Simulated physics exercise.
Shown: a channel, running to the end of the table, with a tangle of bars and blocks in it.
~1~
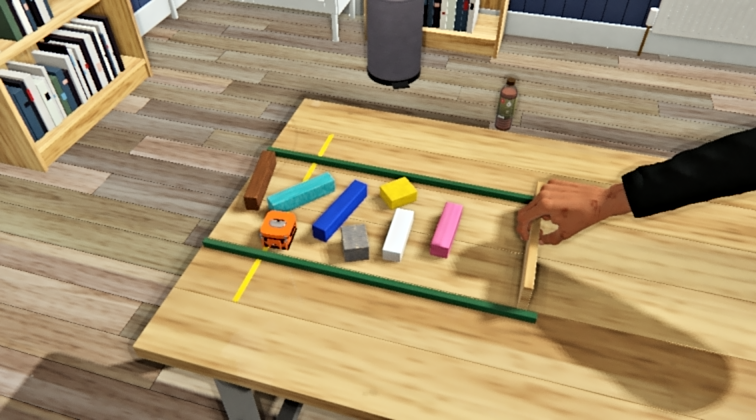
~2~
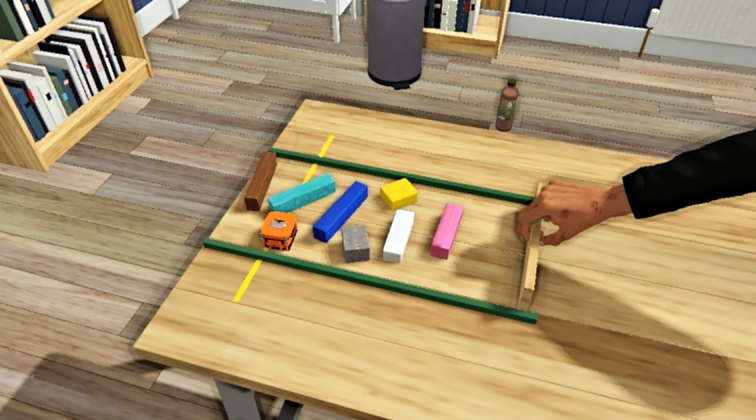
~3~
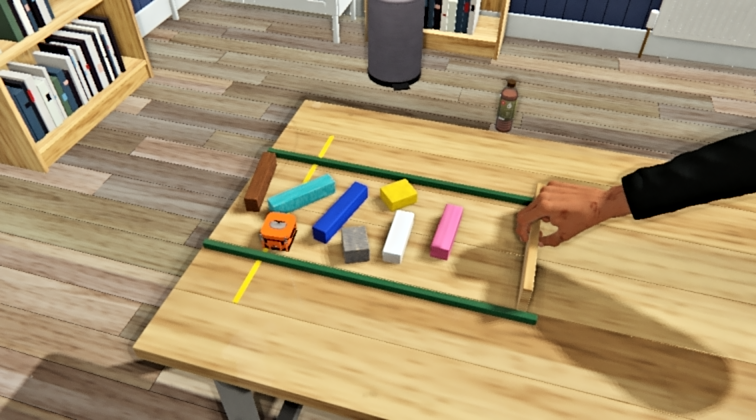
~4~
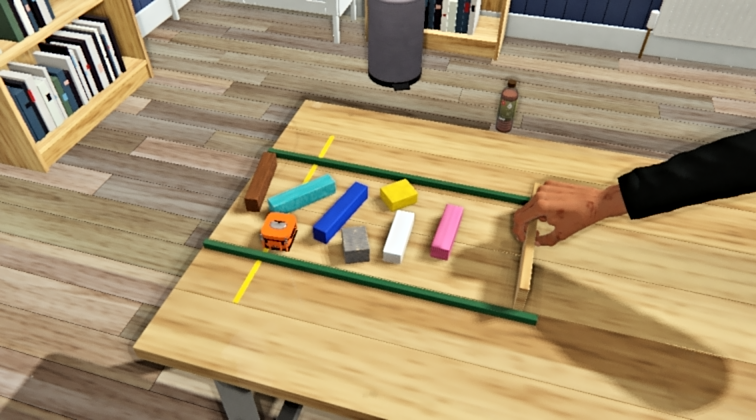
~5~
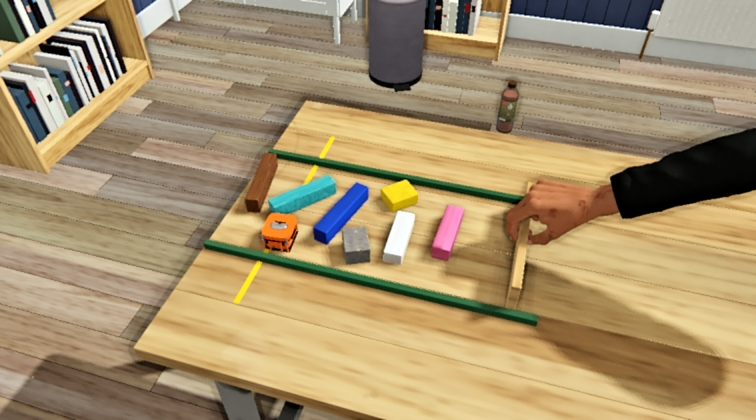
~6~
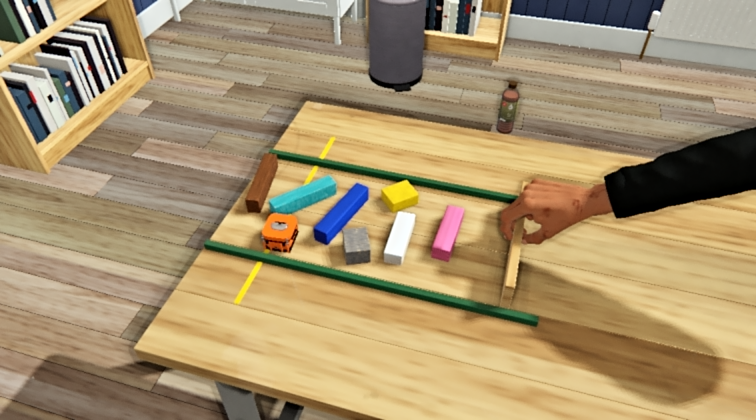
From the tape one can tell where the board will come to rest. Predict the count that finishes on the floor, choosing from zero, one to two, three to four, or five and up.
Only one or two.
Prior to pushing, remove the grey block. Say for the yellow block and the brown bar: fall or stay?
As for the yellow block, it is left in place; as for the brown bar, it topples off.
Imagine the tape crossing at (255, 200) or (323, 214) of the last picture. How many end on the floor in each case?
So it's 6 the first time and 0 the second time.
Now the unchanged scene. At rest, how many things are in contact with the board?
The count in contact is 2.
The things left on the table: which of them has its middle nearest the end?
Turquoise bar.
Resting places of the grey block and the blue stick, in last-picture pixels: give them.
In the last view, the middles sit near (228, 227) and near (257, 190).
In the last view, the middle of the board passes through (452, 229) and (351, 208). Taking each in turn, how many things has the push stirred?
The number moved is 1 and then 7.
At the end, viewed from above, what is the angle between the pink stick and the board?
It sits some 0° out of line.
A little later, none off yet; brown bar at rest near (263, 182); orange case at rest near (281, 233); turquoise bar at rest near (304, 197).
Next, none off yet; brown bar at rest near (263, 182); orange case shifted a little near (266, 232); turquoise bar moving near (297, 194).
When it is over, the number that fall off is one or two; down, orange case and brown bar.
